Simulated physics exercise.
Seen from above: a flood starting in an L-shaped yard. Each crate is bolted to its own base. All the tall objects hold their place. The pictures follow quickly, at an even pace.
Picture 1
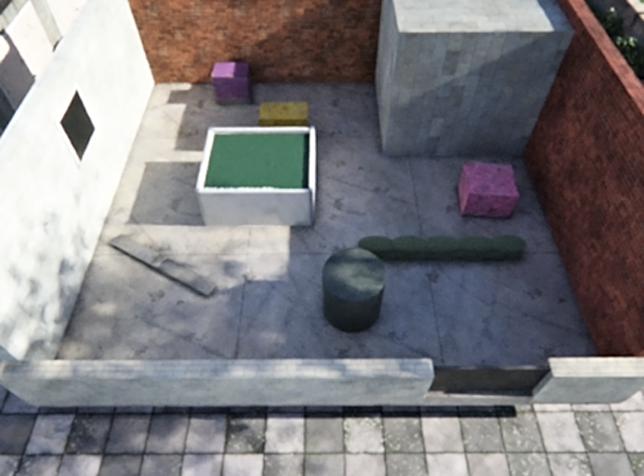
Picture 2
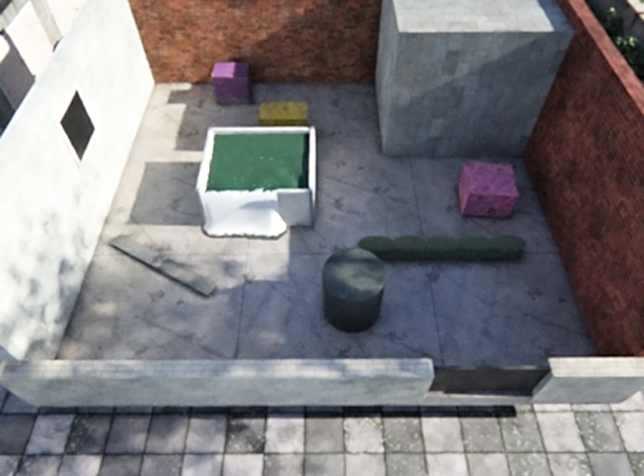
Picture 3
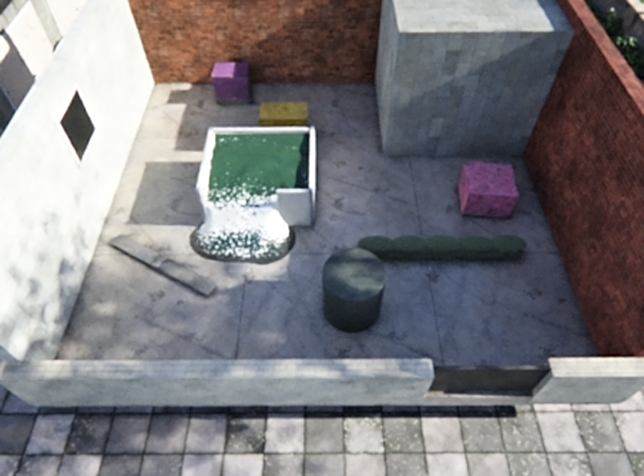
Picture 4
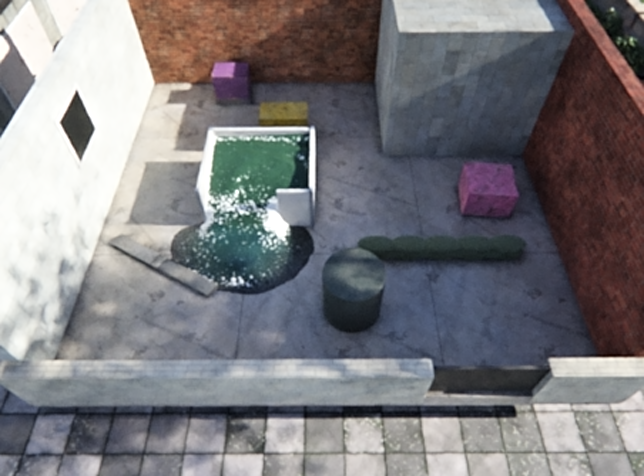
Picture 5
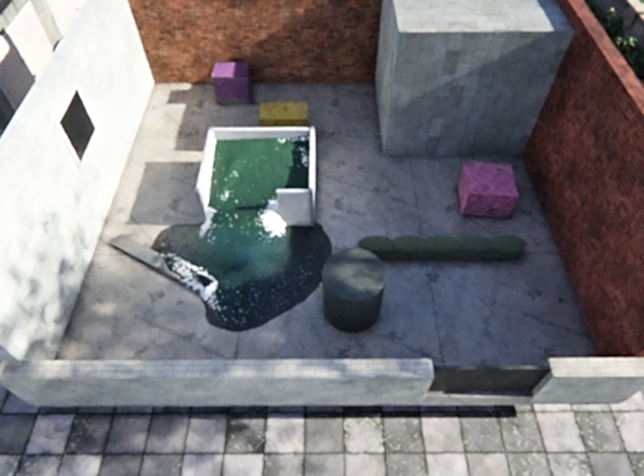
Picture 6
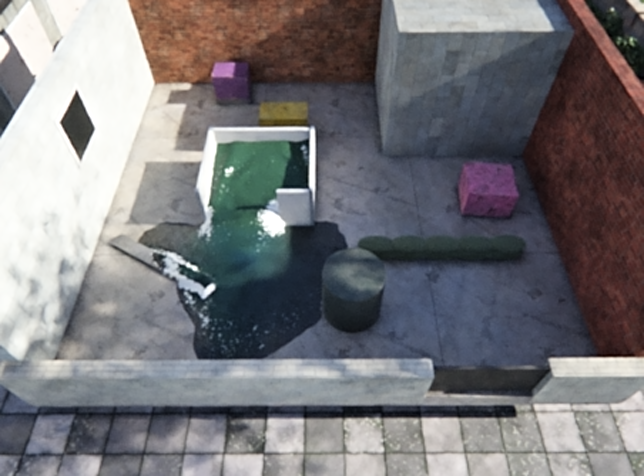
A walled, paved yard is seen from above by a still camera. A white tank of green water stands left of centre, with purple and yellow blocks behind it, a large grey block and a pink cube to the right, and a dark cylinder beside a low green hedge in front. The tank's front opens and water pours out, foaming, then spreads forward in a dark pool around the slanting plank and towards the cylinder.
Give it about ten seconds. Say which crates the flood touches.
The yellow crate keeps dry; the pink crate is soaked; the purple crate keeps dry.
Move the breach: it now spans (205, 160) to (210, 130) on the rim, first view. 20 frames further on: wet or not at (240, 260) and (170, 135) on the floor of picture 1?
In that order: Under water, wet.
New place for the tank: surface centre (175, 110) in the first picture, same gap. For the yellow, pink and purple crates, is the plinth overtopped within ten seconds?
Yellow crate remains dry, pink crate is wetted, purple crate escapes it.
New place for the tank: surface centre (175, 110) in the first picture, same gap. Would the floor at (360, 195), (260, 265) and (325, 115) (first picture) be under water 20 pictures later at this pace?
As listed: Dry, wet, clear.
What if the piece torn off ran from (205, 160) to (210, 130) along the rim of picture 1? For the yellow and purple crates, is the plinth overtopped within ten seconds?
In short: Yellow remains dry, purple is topped.
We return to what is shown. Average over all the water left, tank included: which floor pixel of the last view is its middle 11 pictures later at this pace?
Near (233, 275).
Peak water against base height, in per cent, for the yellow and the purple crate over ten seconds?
Near 20 and 60 in a hundred.
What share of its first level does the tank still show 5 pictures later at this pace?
Some 48 per cent.
A moment on, water covers 25 % of the floor; the yellow crate not reached, the pink crate not reached, the purple crate not reached.
Next, water covers 30 % of the floor; the yellow crate not reached, the pink crate not reached, the purple crate not reached.
Then, water covers 45 % of the floor; the yellow crate not reached, the pink crate not reached, the purple crate not reached.
Later, water covers 70 % of the floor; the yellow crate water round its plinth, the pink crate water round its plinth, the purple crate water round its plinth.
In the end, water covers 95 % of the floor; the yellow crate stayed above the water, the pink crate was topped, the purple crate stayed above the water.
